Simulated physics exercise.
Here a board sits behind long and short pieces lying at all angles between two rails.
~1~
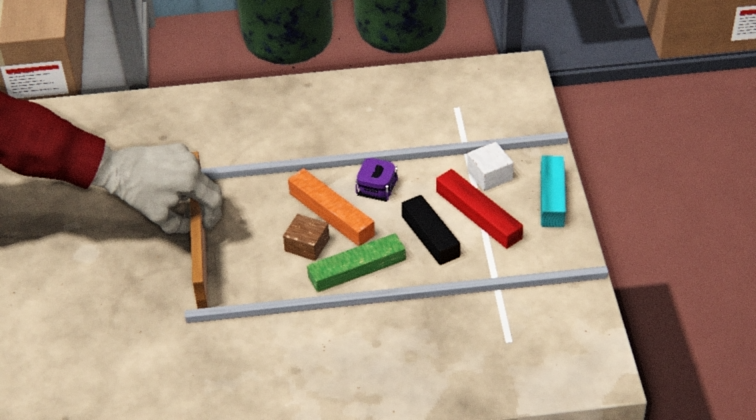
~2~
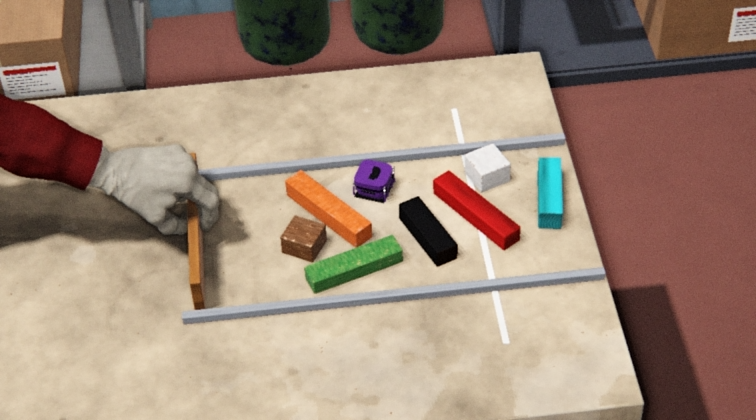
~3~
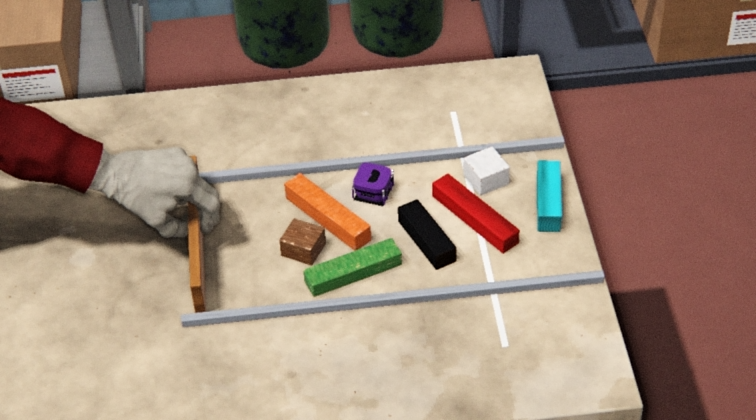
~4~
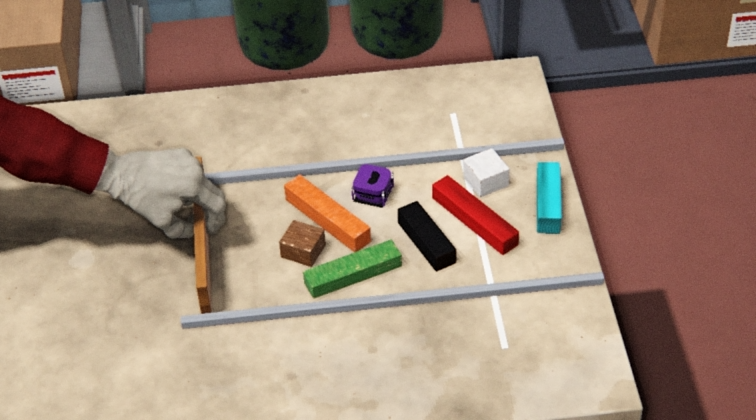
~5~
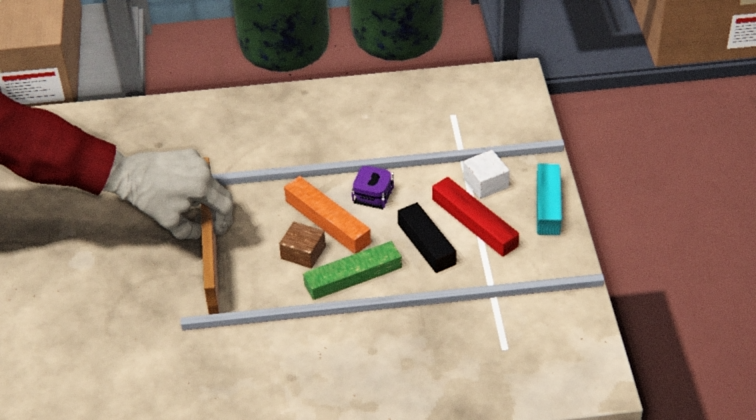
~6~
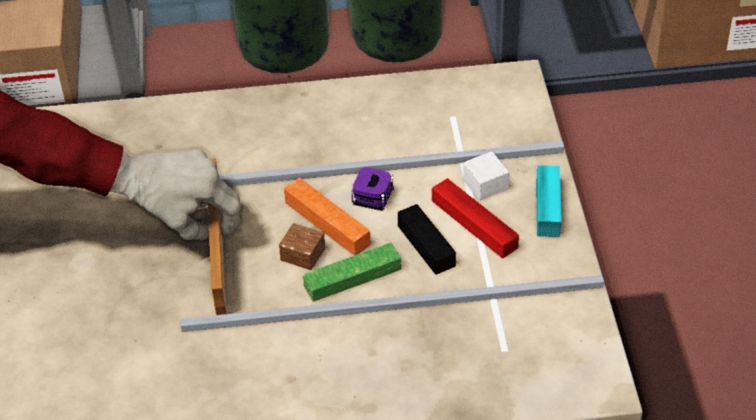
The clip opens on coloured sticks and blocks lying at mixed angles between two rails on a pale surface, with a gloved hand holding a board upright at the left. The hand stays nearly still at first, then slides the board slightly right toward the pieces, which keep their arrangement.
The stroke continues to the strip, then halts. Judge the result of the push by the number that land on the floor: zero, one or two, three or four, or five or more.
The board is going to sweep off no more than two, but at least one.
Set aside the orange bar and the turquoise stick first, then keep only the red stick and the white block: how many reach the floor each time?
First try 0, second try 0.
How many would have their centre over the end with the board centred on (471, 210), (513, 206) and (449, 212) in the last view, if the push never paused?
The counts are 1, 4 and 0, in that order.
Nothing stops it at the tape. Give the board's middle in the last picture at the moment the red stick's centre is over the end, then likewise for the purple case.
When the red stick crosses, the middle is near (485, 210); when the purple case crosses, near (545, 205).
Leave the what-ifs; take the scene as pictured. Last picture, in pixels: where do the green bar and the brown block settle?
Listed as asked: First (531, 254), and then (497, 231).
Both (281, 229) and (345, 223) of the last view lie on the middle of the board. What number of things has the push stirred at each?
At the one place 1, at the other 5.
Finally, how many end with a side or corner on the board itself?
The count is 3.
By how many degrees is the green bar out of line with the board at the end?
Roughly 55° out of line.
A little later, none off yet; turquoise stick at rest near (549, 201); white block at rest near (486, 176); red stick at rest near (475, 218).
Next, none off yet; turquoise stick at rest near (551, 200); white block moving near (492, 171); red stick shifted a little near (497, 205).
When it is over, the number that fall off is one or two; down, turquoise stick.
